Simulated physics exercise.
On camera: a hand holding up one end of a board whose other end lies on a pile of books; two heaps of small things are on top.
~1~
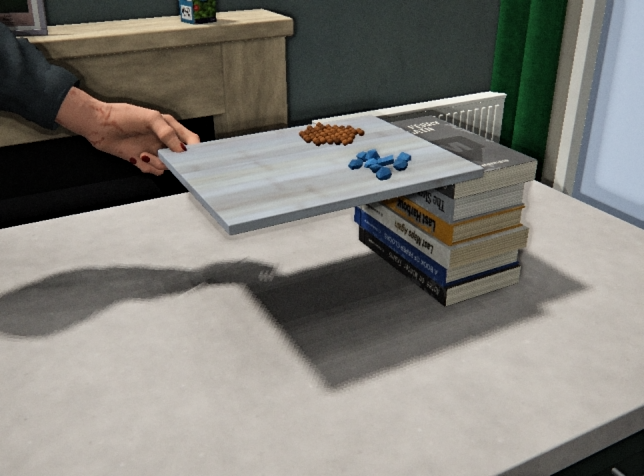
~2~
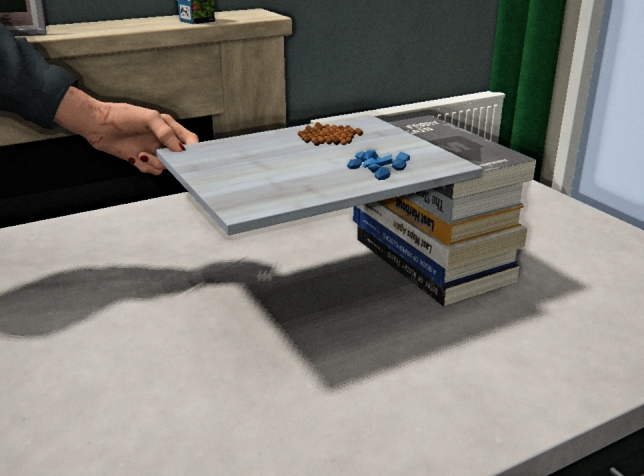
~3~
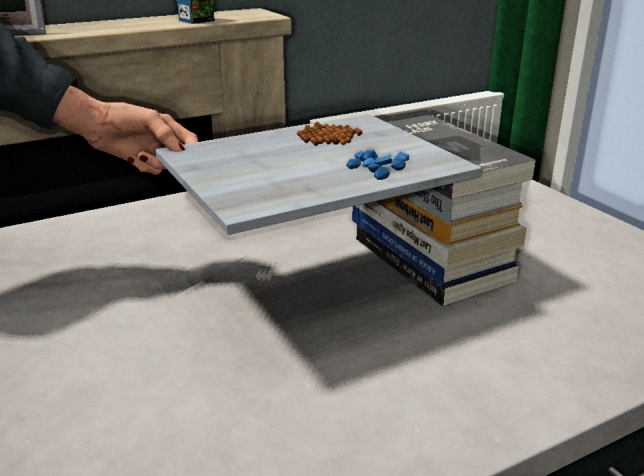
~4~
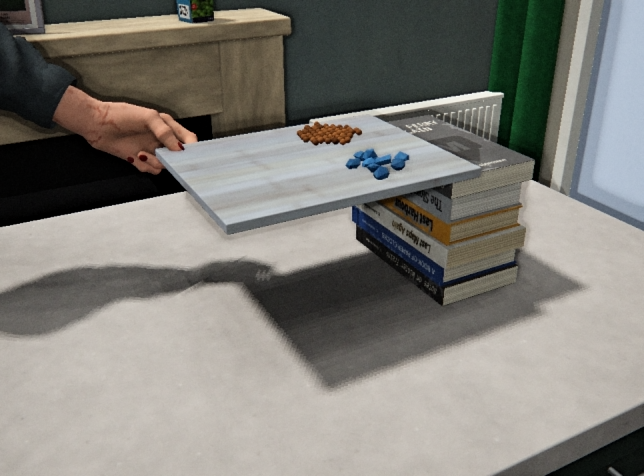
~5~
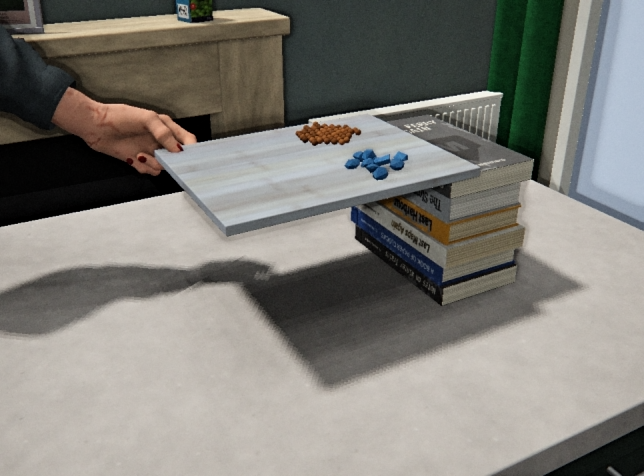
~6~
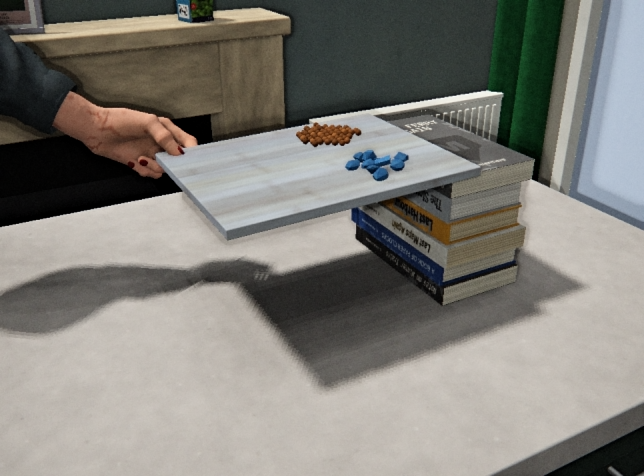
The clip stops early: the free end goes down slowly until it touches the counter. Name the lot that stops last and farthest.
The farther lot goes farther.
Then, 0.41 s on from there, board sloping at 12°; near lot the whole lot still on the board; far lot the whole lot still on the board.
Then, 0.93 s on from there, board sloping at 26°; near lot all but a few still on the board; far lot mostly less than half a board's length out.
Then, 1.48 s on from there, board sloping at 39°; near lot near two thirds still on the board; far lot mostly up to a board's length out.
In the end, board resting at 39°; near lot mostly at the foot of the board; far lot mostly up to a board's length out; the far lot has gone farther.
